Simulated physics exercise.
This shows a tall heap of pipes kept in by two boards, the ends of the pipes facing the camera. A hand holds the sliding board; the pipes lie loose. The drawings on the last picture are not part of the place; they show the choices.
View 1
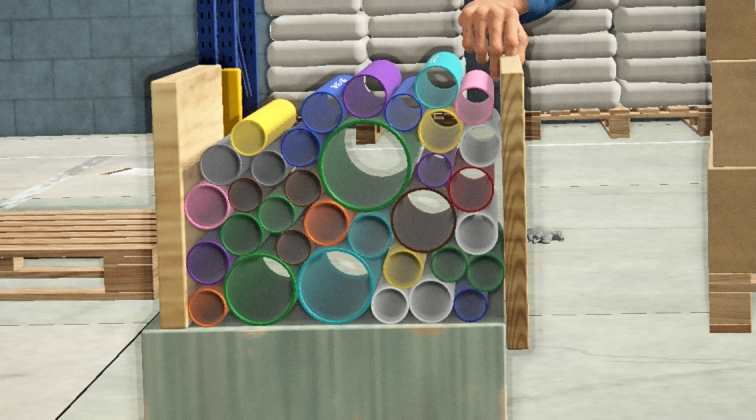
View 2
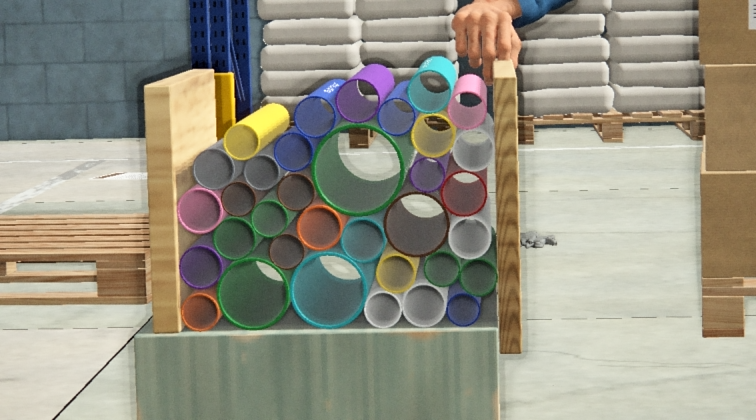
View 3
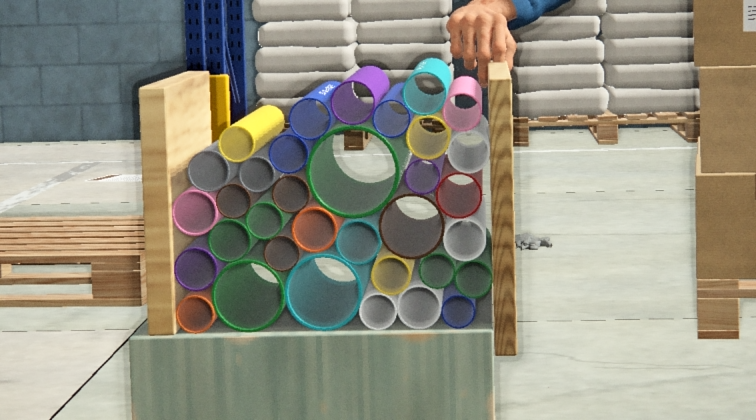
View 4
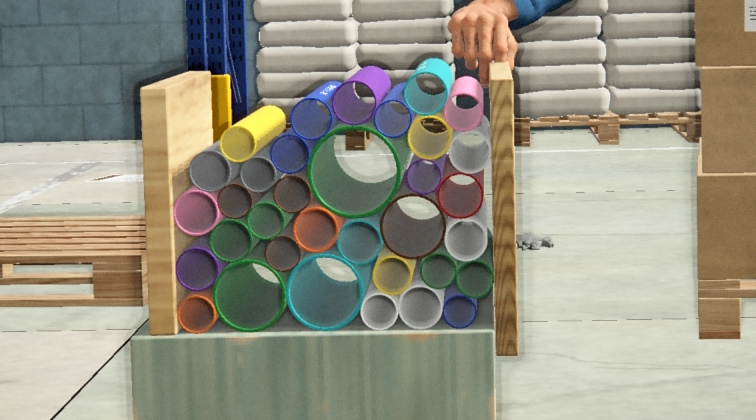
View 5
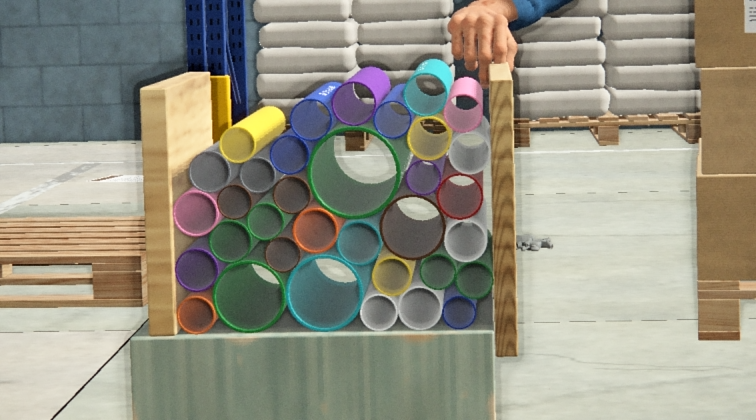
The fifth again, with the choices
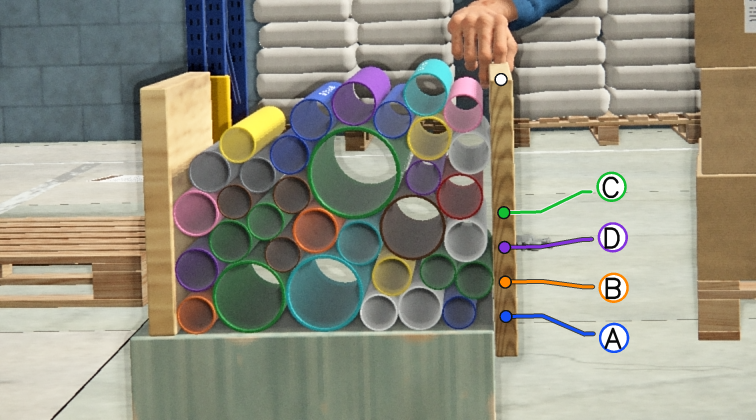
A hand holding the right board beside a tall heap of colourful pipes, the view shifting slightly while the pipes stay still.
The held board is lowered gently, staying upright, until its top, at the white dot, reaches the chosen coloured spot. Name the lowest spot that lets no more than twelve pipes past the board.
Stop at B.
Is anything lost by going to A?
Yes, at A.
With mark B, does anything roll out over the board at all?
Yes.
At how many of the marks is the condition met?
Three of the four.
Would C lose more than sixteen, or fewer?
It loses fewer than sixteen.
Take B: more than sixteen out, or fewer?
Fewer than sixteen.
On the marked copy, A at (506, 317); B at (505, 282); C at (504, 213); D at (504, 248); the white dot at (501, 80).
Taking B. A third of the way, top of the board (492, 169).
Two thirds of the way, top of the board (494, 271).
When it is over, top of the board (494, 281), about seven out over the board.
As for the rest, A more than twelve out over the board; C about four out over the board; D about six out over the board.
